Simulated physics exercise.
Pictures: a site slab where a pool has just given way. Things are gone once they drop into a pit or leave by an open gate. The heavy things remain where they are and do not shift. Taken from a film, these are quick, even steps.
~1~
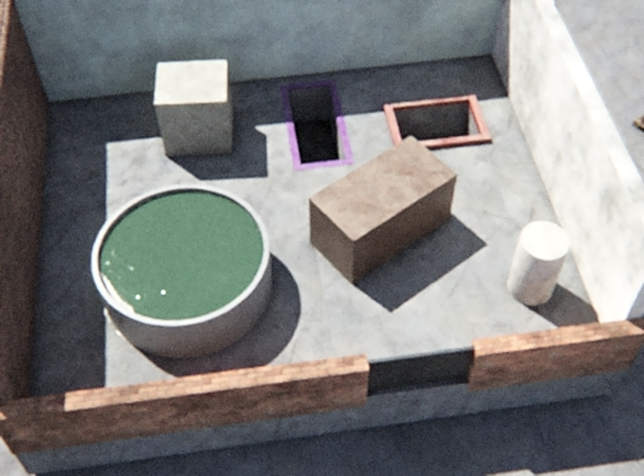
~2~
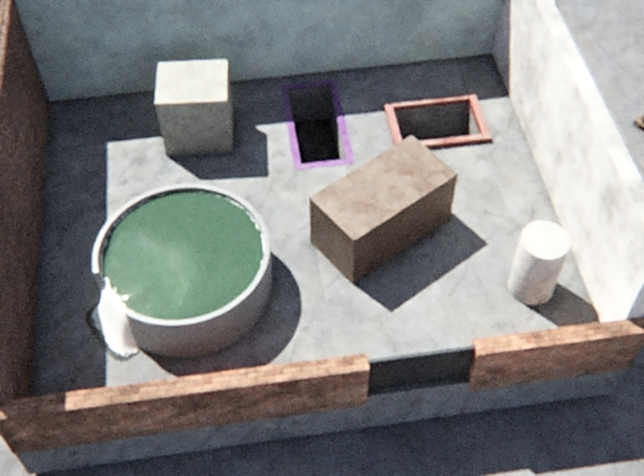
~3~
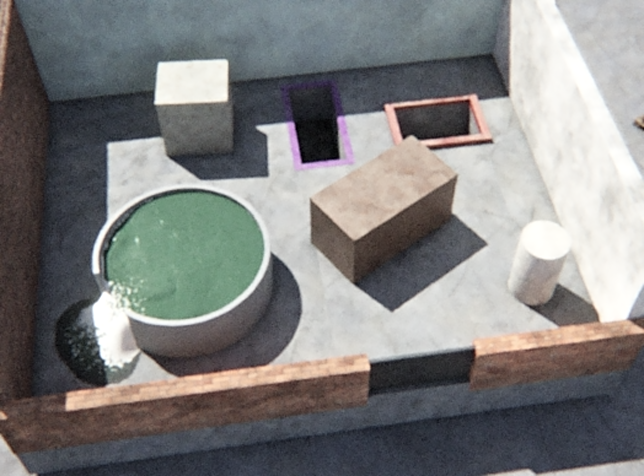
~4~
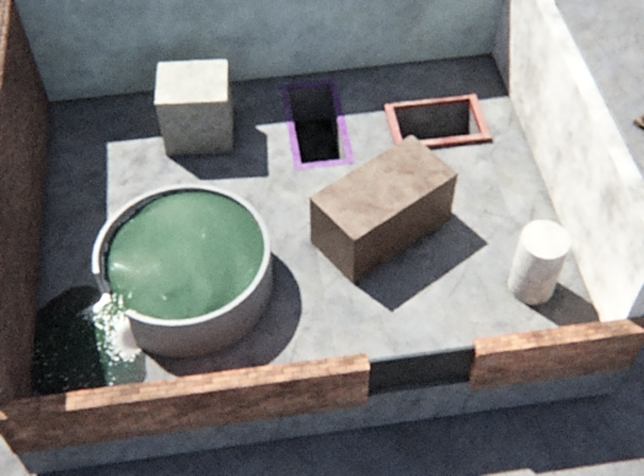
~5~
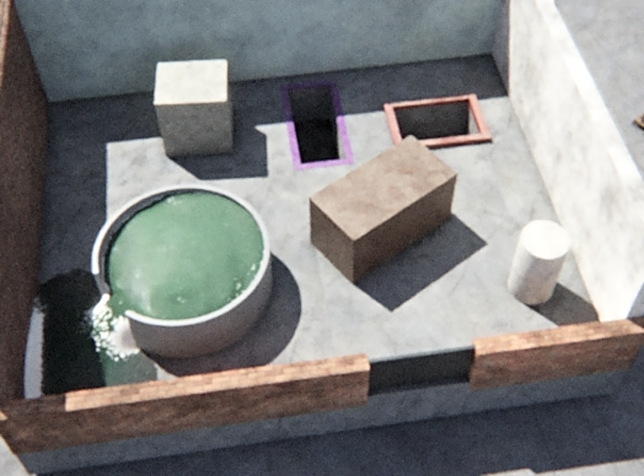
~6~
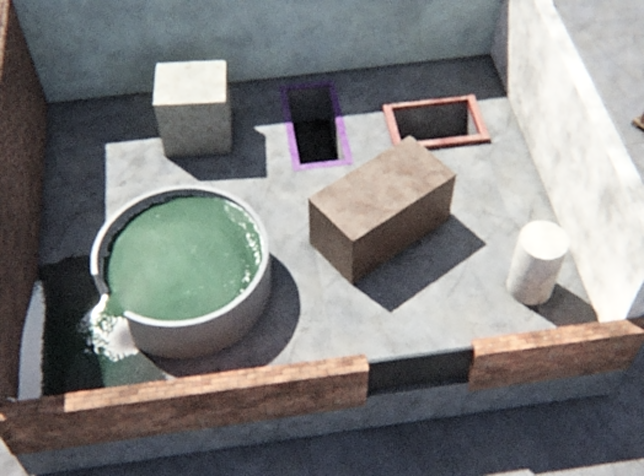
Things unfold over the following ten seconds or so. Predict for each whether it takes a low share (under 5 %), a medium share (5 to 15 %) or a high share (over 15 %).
Prediction: The gate takes a low share; the purple pit takes a medium share; the red pit takes a low share.
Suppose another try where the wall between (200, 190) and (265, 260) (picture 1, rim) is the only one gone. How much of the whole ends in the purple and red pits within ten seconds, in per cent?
Shares: Purple at 45 percent, red at 6 percent.
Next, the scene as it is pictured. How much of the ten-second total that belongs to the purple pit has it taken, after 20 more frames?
About 0 %.
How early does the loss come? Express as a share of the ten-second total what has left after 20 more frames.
Around 0 percent.
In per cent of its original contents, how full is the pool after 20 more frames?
Close to 48 %.
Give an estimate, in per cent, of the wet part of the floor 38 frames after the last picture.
I reckon 75 per cent or so.
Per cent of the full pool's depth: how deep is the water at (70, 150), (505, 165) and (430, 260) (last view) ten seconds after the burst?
Approx. values, in order: 14 %, 8 %, 6 %.
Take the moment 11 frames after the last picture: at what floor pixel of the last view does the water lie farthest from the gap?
Approximate pixel: (46, 142).
A moment on, water covers 10 % of the floor; the gate 0 %, the purple pit 0 %, the red pit 0 %.
Next, water covers 25 % of the floor; the gate 0 %, the purple pit 0 %, the red pit 0 %.
Then, water covers 50 % of the floor; the gate 0 %, the purple pit 0 %, the red pit 0 %.
Later, water covers 75 % of the floor; the gate 0 %, the purple pit 1 %, the red pit 0 %.
In the end, water covers 95 % of the floor; the gate 0 %, the purple pit 7 %, the red pit 0 %.
